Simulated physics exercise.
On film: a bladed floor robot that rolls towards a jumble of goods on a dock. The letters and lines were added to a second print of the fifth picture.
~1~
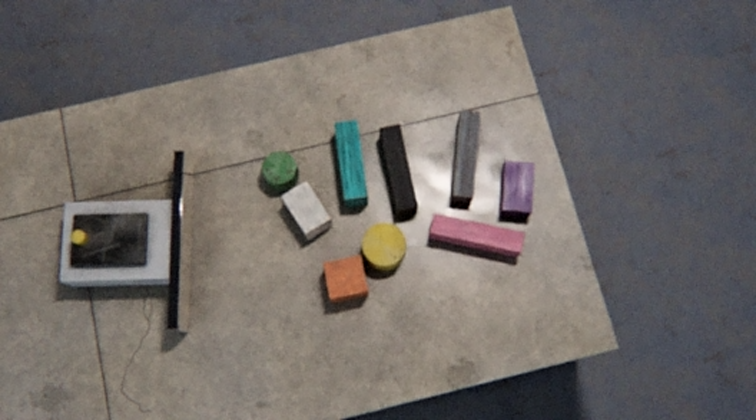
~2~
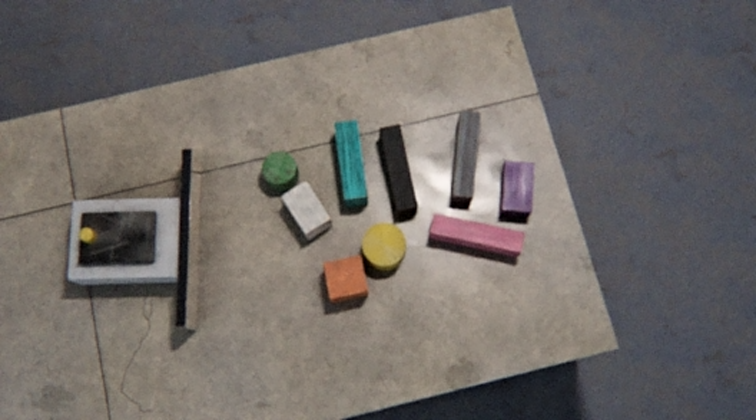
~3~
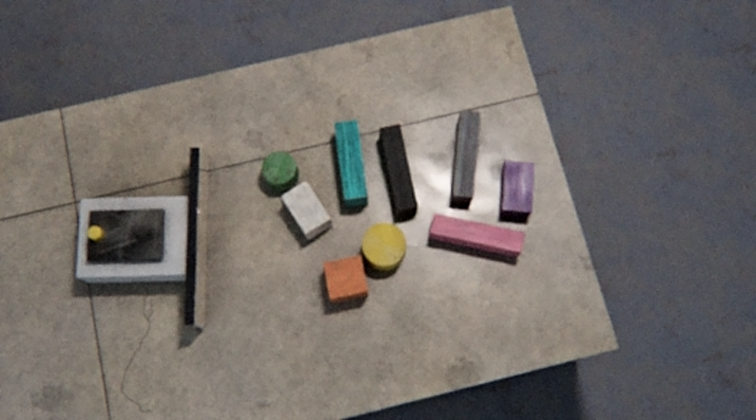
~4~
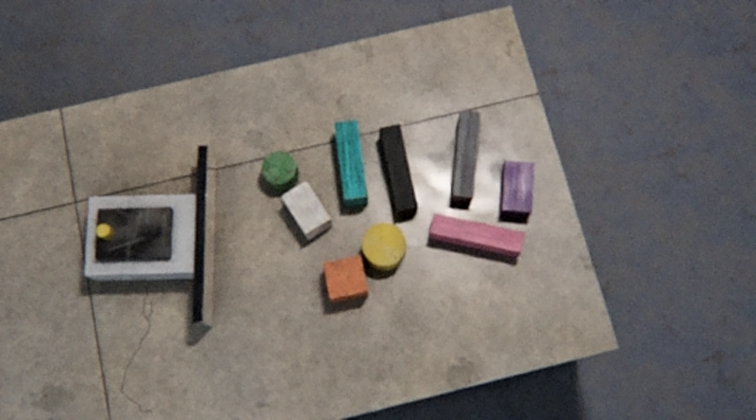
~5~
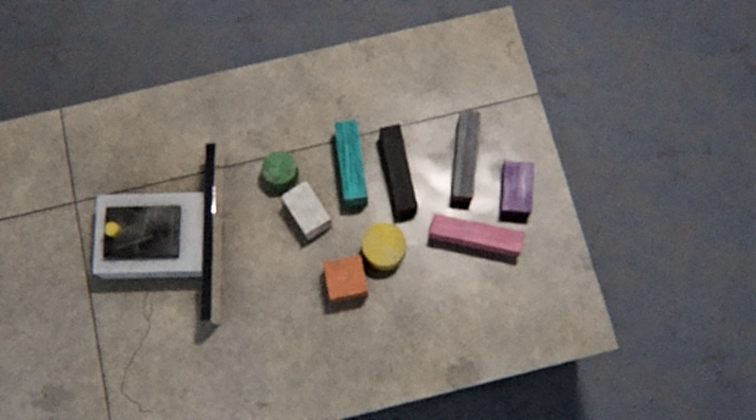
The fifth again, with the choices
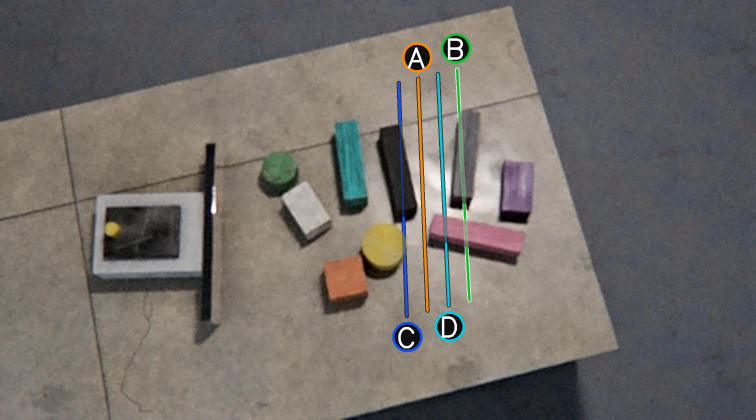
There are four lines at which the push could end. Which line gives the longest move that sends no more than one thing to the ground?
B.
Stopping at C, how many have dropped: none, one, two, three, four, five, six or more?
The count is none.
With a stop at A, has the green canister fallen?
By then, no.
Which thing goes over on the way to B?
It is the purple crate.
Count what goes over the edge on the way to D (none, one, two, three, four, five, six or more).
By then, none.
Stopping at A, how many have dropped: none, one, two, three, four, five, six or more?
The count is none.
On the marked copy, A at (423, 191); B at (463, 181); C at (403, 196); D at (443, 186).
With B. Early on, robot (240, 209); green canister (325, 167); white crate (323, 215).
Further on, robot (333, 187); grey stick (483, 157); orange crate (415, 291).
At the end, robot (403, 170); purple crate over the edge; grey stick (550, 151); one fallen.
As for the rest, A is within the limit but short; C is within the limit but short; D is within the limit but short.
